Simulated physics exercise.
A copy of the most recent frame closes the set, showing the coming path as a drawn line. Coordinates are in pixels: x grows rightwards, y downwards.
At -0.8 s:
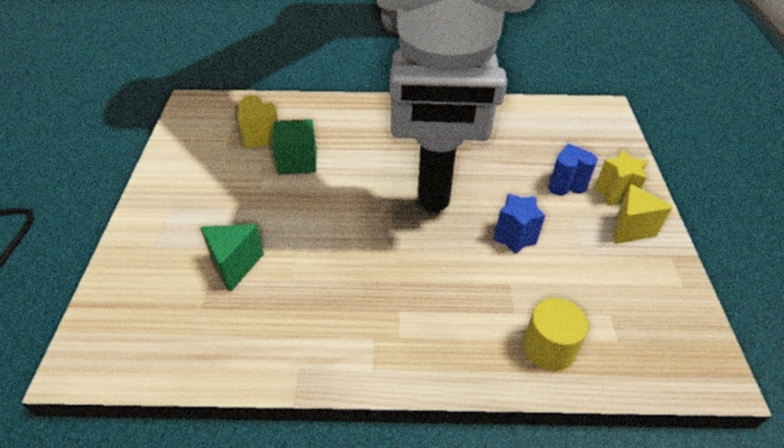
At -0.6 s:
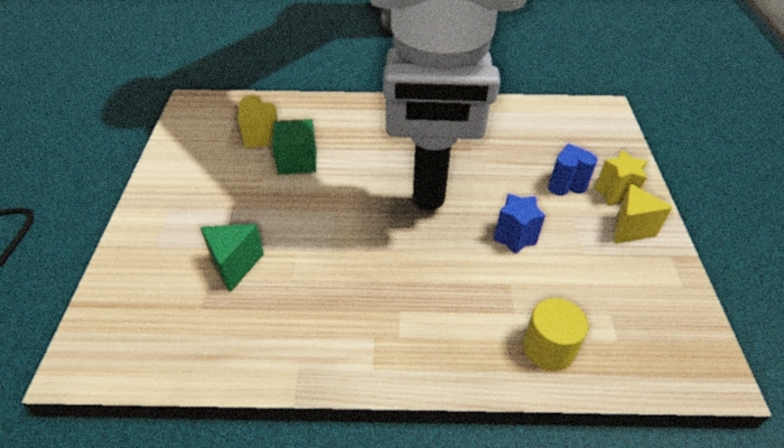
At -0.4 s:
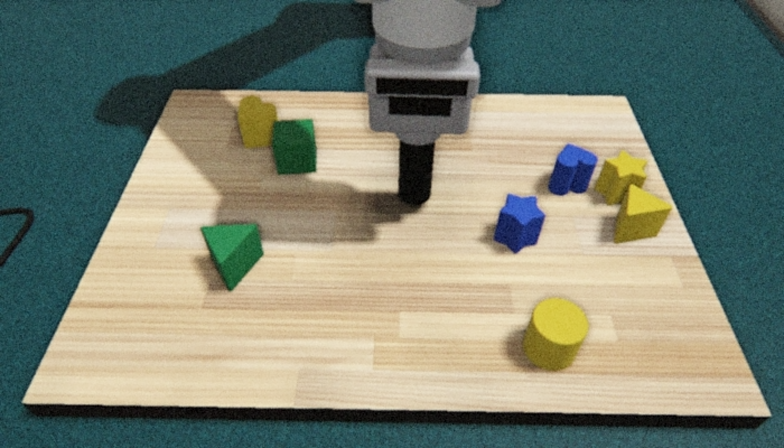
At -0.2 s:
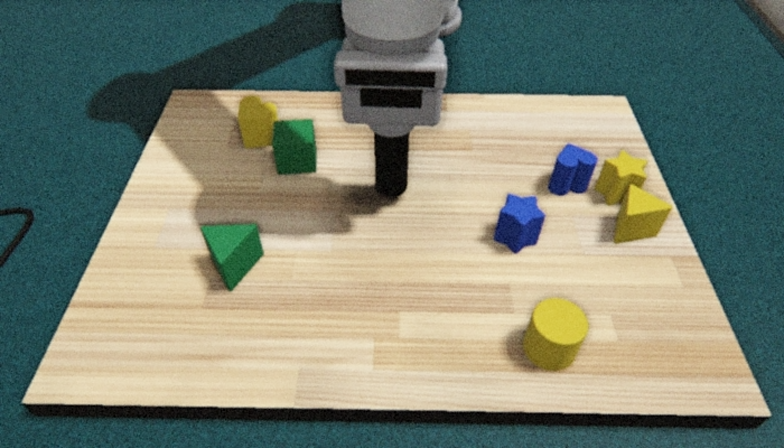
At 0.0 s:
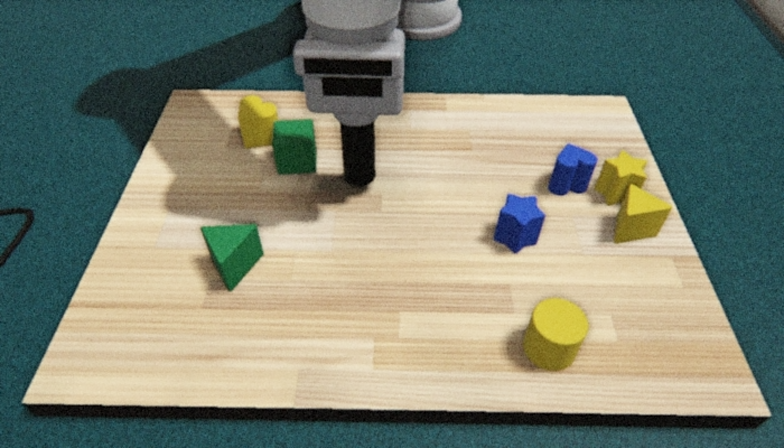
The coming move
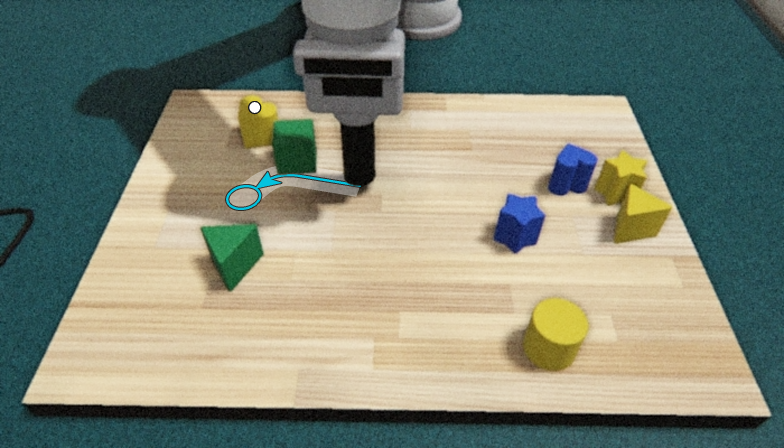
The footage shows a grey robotic arm with a black stick above a wooden board of yellow, green and blue blocks. The arm moves left and slightly away, nearing the green square block, while all the blocks stay still.
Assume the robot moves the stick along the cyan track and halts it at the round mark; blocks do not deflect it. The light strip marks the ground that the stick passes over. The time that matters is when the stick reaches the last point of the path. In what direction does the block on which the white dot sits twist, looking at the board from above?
The block spins anticlockwise.
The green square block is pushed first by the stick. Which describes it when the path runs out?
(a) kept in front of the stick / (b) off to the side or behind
The one that fits is b, off to the side or behind.
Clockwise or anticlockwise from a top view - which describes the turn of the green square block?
The green square block rotates clockwise.
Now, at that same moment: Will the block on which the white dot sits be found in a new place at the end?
Yes.
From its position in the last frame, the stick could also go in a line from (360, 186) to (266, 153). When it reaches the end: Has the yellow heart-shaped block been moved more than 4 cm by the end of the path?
I expect so.
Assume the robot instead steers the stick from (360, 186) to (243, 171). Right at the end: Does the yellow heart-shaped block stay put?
I believe not.
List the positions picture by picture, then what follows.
In the first picture, tip of the stick (434, 200), middles of tops, yellow heart-shaped block (255, 107), green square block (293, 131).
In the second picture, stick (429, 199), nothing pushed.
In the third picture, stick (415, 194), nothing pushed.
In the fourth picture, stick (391, 186), nothing pushed.
In the fifth picture, stick (360, 176), yellow heart-shaped block (255, 107), green square block (293, 131).
The line goes from (360, 186) through (319, 179) and (278, 176) to (244, 197); the dot is on the yellow heart-shaped block.
On the path given first. One third of the way, stick (317, 169); green square block (287, 128).
Two thirds of the way, stick (276, 166); yellow heart-shaped block (251, 102), turned 25° anticlockwise; green square block (270, 120), turned 50° clockwise.
At the end, stick (241, 188); yellow heart-shaped block (251, 102), turned 25° anticlockwise; green square block (270, 120), turned 50° clockwise.
